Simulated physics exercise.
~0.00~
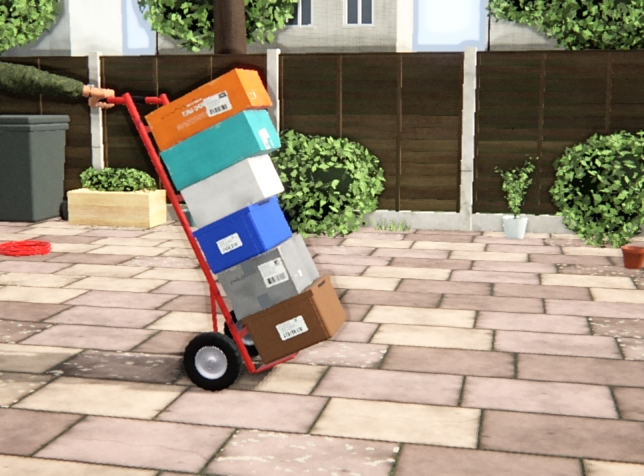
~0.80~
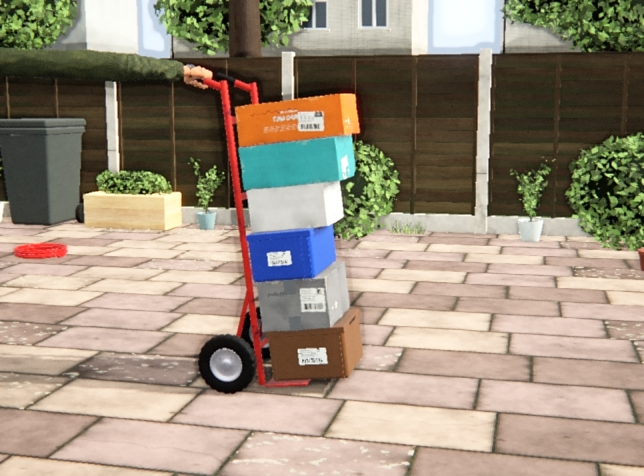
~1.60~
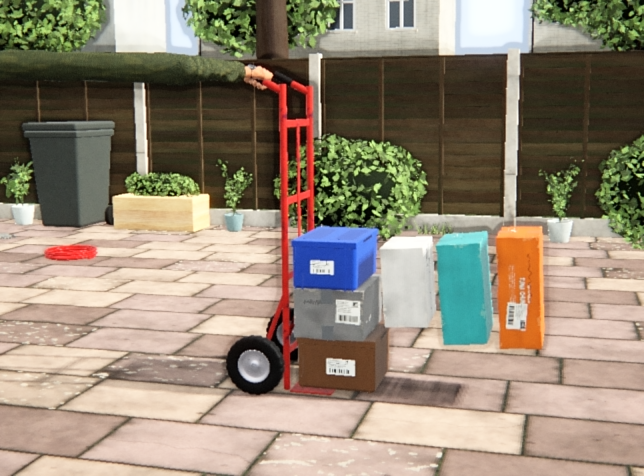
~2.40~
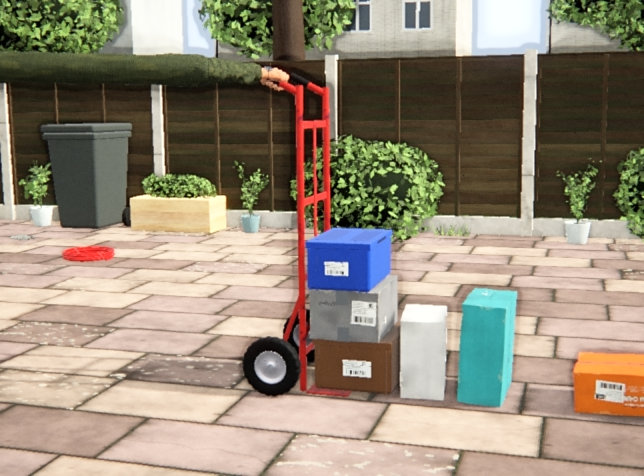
Red hand truck swinging upright on a patio, its top three boxes toppling off to the right while three stay stacked.
